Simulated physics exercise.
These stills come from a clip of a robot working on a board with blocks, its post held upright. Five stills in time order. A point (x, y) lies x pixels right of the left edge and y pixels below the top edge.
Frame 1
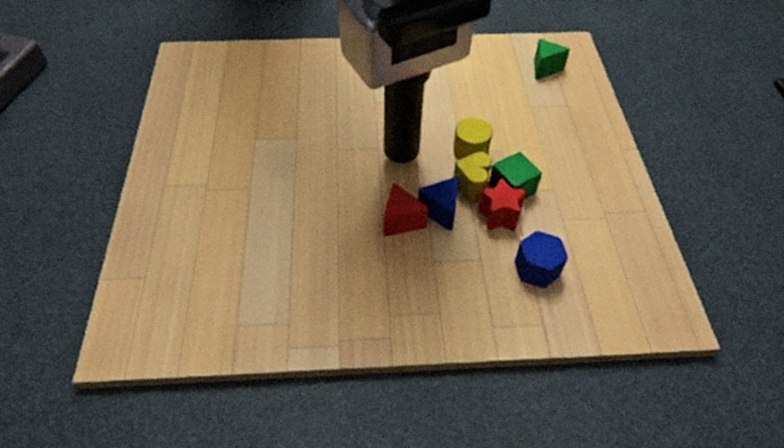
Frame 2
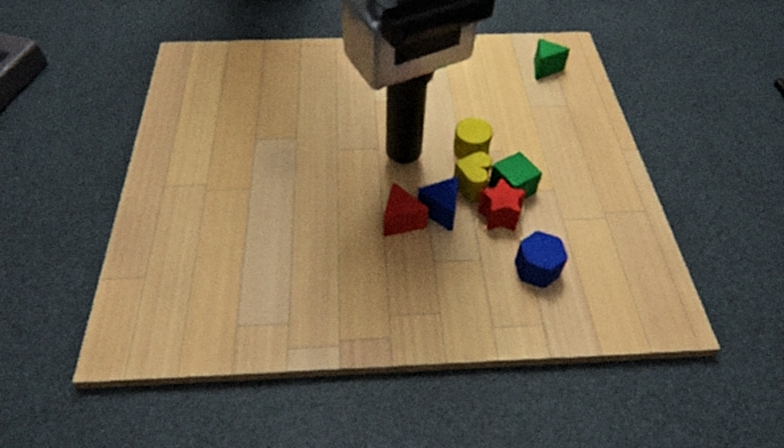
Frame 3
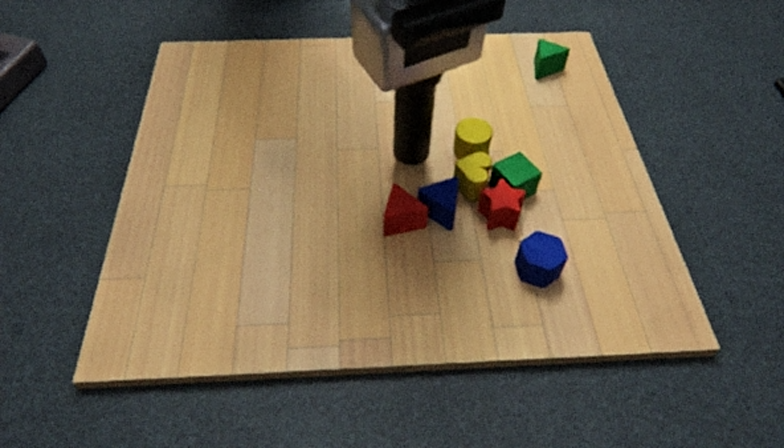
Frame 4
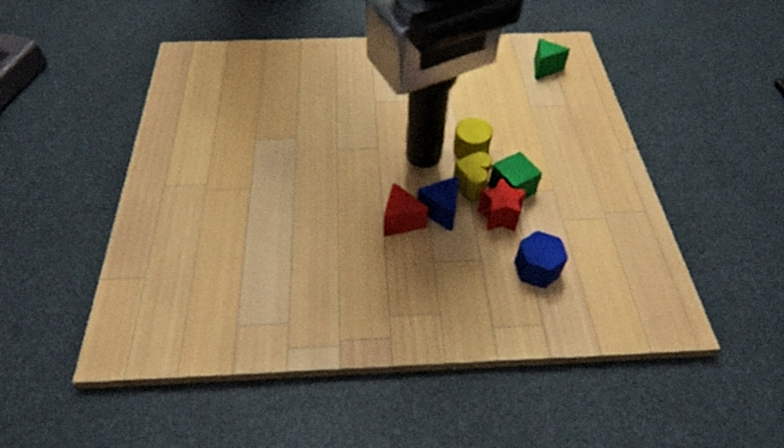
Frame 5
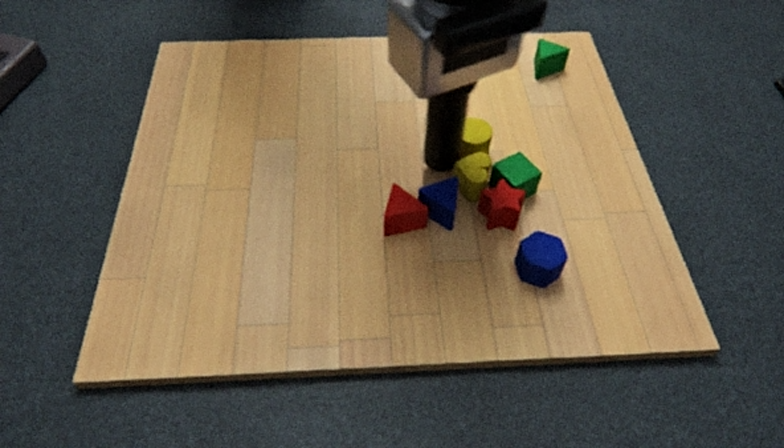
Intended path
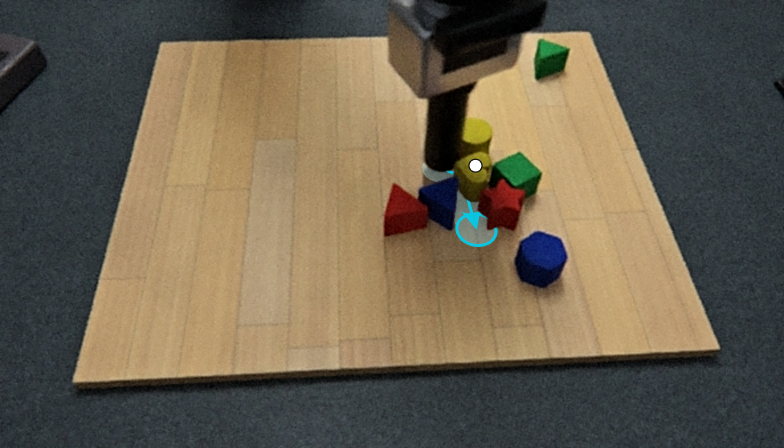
Robot arm with a dark post sliding a short way right across a wooden board toward a cluster of unmoving coloured blocks.
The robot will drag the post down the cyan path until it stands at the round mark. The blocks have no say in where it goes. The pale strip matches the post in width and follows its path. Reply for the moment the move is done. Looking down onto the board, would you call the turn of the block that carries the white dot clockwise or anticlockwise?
Answer: Anticlockwise.
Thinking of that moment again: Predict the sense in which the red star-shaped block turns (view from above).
The turn is clockwise.
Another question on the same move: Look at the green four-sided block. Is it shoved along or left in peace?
If the post follows that path, the green four-sided block ends up shifted.
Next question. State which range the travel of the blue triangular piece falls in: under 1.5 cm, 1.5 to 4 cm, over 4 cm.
It will fall in the middle band, 1.5 to 4 cm.
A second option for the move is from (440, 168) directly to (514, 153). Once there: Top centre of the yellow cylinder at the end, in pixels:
The answer is (513, 107).
Path on the board, from (440, 168) over (462, 182) and (470, 205) to (476, 229); the dot is on the yellow heart-shaped block.
The first path, step by step. Halfway along, post (468, 185); blue triangular piece (440, 199), turned 20° clockwise; yellow heart-shaped block (506, 182), turned 55° anticlockwise; red star-shaped block (520, 208), turned 30° clockwise; green four-sided block (535, 172).
At the end, post (478, 220); blue triangular piece (440, 213), turned 75° clockwise; yellow heart-shaped block (510, 187), turned 65° anticlockwise; red star-shaped block (524, 213), turned 25° clockwise; green four-sided block (536, 172).
